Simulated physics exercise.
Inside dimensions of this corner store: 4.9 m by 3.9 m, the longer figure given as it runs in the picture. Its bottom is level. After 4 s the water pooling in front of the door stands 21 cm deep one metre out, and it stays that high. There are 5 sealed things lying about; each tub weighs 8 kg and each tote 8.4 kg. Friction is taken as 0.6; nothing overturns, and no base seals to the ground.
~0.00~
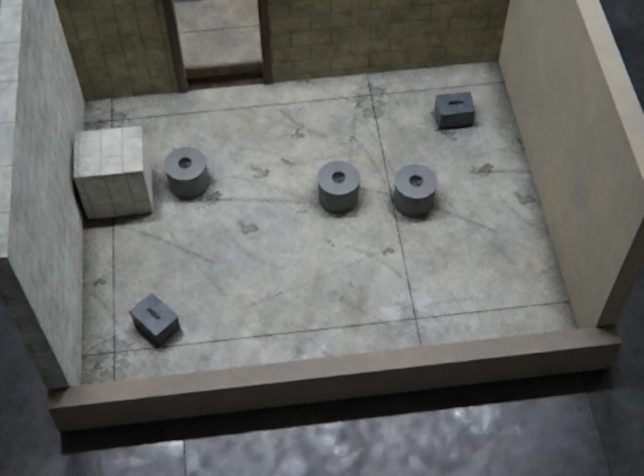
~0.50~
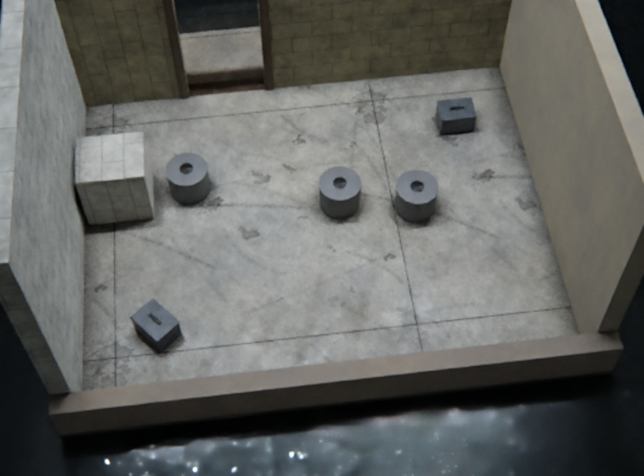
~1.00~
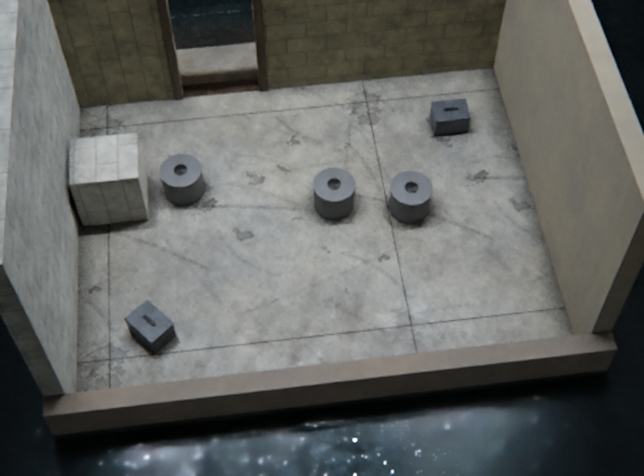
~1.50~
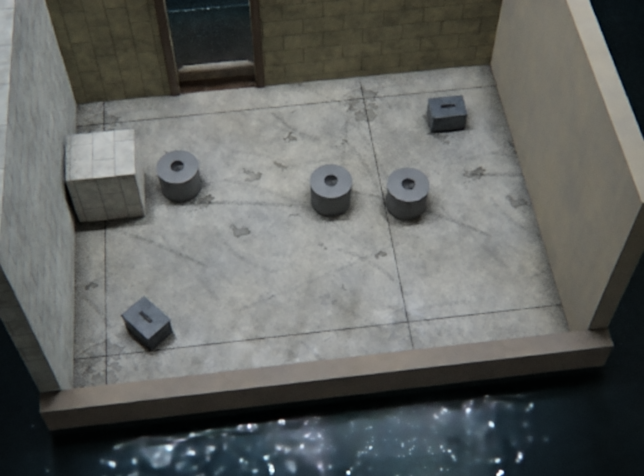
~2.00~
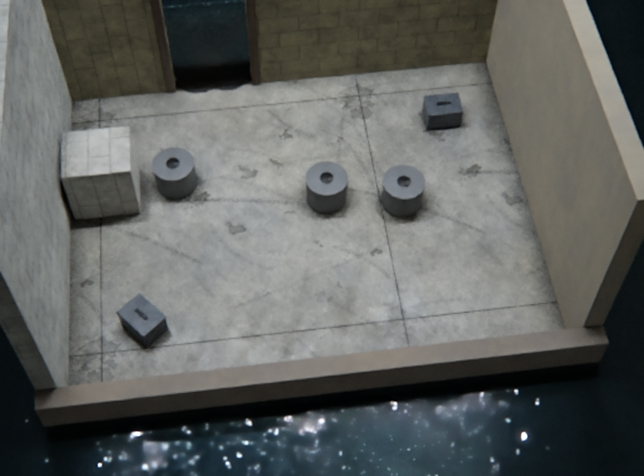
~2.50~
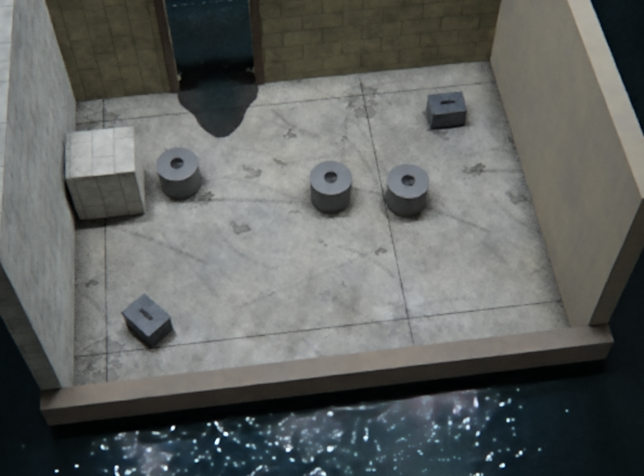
Walled room with grey cylinders and blocks standing still as dark water rises outside and begins spreading in through the doorway.
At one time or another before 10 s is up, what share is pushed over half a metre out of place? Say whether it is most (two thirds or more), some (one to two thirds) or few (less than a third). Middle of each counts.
Few.
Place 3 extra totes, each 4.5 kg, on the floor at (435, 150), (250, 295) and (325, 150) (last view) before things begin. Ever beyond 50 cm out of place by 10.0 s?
In order: Below the mark, above the mark, above the mark.
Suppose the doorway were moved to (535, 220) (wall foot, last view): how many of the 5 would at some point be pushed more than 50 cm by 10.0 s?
Then it comes to 2 of them.
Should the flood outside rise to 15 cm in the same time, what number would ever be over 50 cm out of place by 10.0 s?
Then 1 of them.
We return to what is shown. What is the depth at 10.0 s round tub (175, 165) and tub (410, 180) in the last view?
First roughly 9 cm, second roughly 3 cm.
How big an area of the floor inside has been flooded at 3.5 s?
3.0 m2.
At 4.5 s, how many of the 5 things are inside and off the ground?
My tally comes to 0.
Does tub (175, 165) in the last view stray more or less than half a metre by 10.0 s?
Beyond.
After 3.5 s 0 of 5 are over 50 cm from their spots; 0 afloat.
After 4.5 s 0 of 5 are over 50 cm from their spots; 0 afloat.
After 7.0 s 1 of 5 are over 50 cm from their spots; 0 afloat.
After 10.0 s 1 of 5 are over 50 cm from their spots, and 1 have been at some point; 2 afloat.
